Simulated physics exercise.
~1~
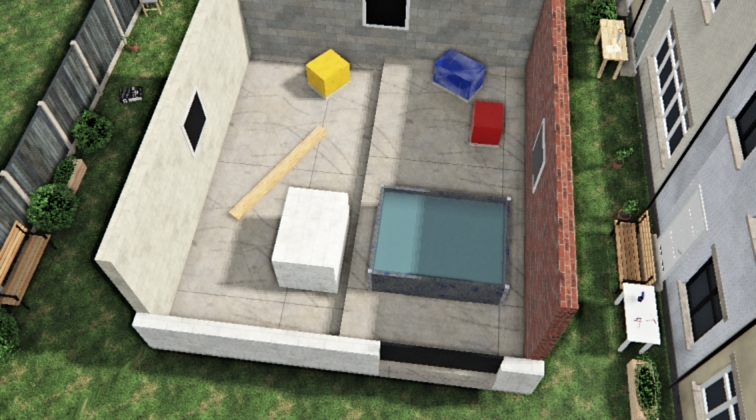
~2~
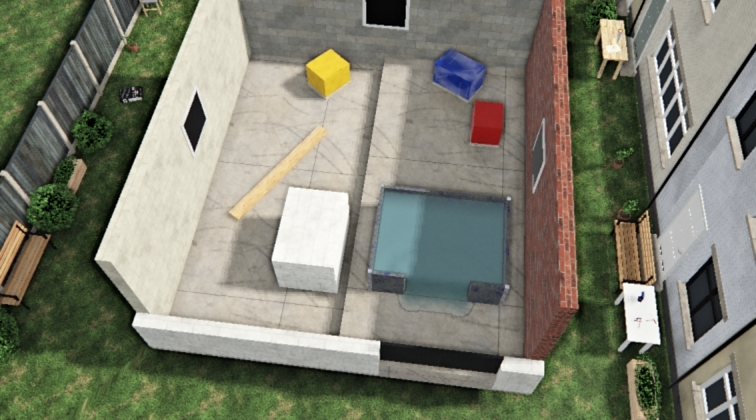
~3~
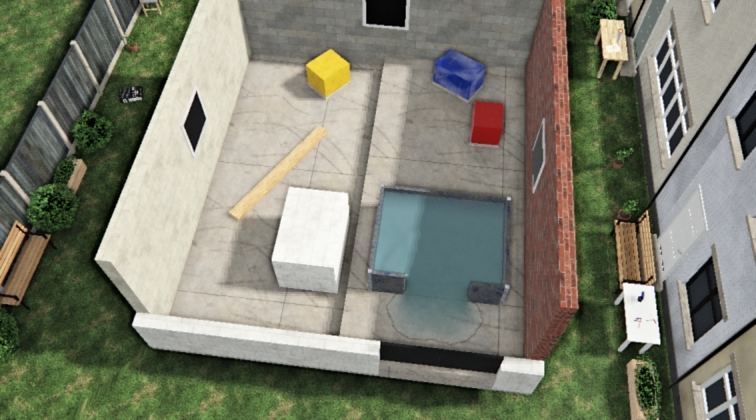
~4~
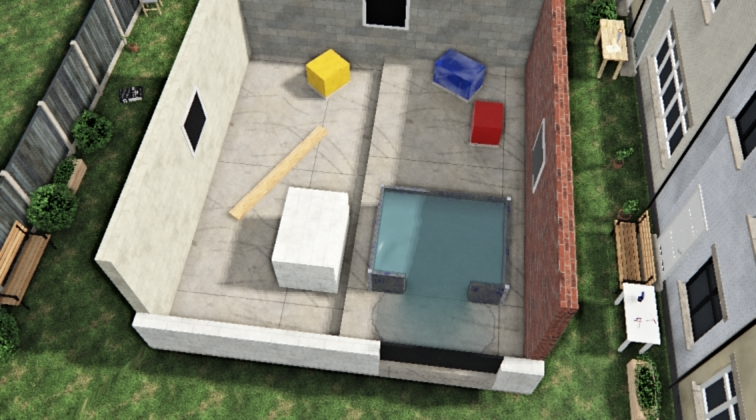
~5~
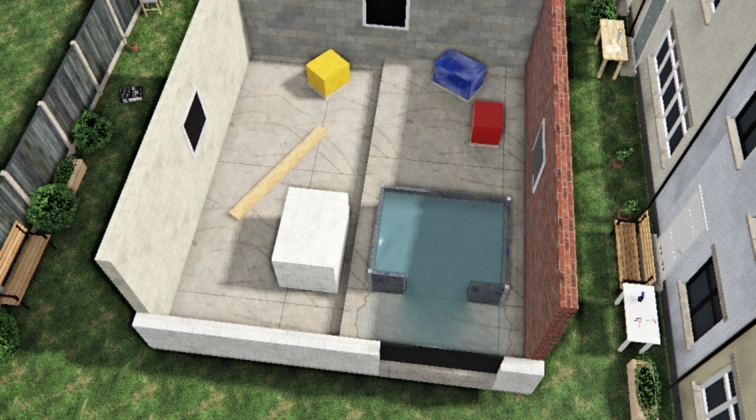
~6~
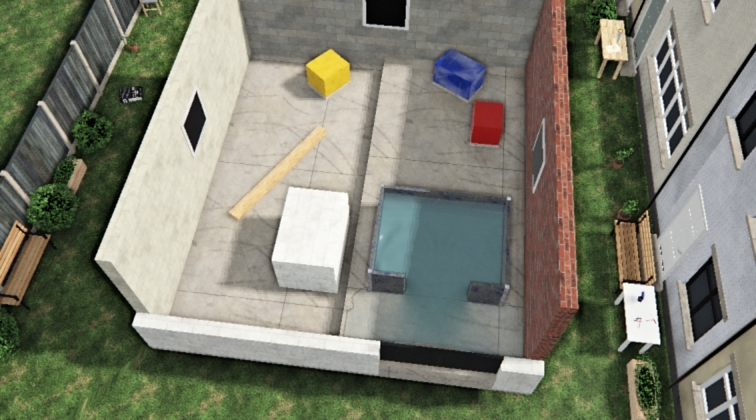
Water poured out through a gap in the front of an open tank in a walled court and spread across the paving toward the low front wall, while the colored blocks and wooden plank stayed still.
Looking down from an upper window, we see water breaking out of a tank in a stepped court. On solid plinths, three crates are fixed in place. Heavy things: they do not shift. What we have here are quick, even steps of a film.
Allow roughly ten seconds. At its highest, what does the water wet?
One by one: The blue crate is flooded, the yellow crate is flooded, the red crate is flooded.
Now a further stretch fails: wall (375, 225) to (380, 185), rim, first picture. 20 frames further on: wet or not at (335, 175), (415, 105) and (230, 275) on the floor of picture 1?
In order: Swamped, spared, swamped.
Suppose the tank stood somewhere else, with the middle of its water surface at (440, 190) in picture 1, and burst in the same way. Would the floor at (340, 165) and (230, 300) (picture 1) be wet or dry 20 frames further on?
Taking the spots in order: Bare, swamped.
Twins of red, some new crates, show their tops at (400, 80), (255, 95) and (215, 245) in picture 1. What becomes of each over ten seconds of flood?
Listed in turn: Clear / overtopped / overtopped.
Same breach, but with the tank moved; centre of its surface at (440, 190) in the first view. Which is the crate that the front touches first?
My pick is the one in red.
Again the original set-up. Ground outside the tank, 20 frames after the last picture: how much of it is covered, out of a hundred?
About 40 per cent.
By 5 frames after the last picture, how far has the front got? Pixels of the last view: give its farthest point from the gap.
Point: (252, 341) in the last picture's pixels.
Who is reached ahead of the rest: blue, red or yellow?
The crate marked red, then.
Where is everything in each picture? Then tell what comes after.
The open tank at (441, 237) is whole and still, in the first frame.
The front is at (469, 306), out from the gap at (436, 291), in the second frame.
Water pours out at (436, 291) and has run to (467, 334), in the third frame.
The front is at a hidden place, out from the gap at (436, 291), in the fourth frame.
Water pours out at (436, 291) and has run to a hidden place, in the fifth frame.
The front is at a hidden place, out from the gap at (436, 290), in the sixth frame.
A moment on, water covers 10 % of the floor; the blue crate not reached, the yellow crate not reached, the red crate not reached.
Next, water covers 25 % of the floor; the blue crate not reached, the yellow crate not reached, the red crate not reached.
Then, water covers 40 % of the floor; the blue crate water round its plinth, the yellow crate not reached, the red crate water round its plinth.
Later, water covers 75 % of the floor; the blue crate water round its plinth, the yellow crate water round its plinth, the red crate water round its plinth.
In the end, water covers 90 % of the floor; the blue crate was topped, the yellow crate was topped, the red crate was topped.
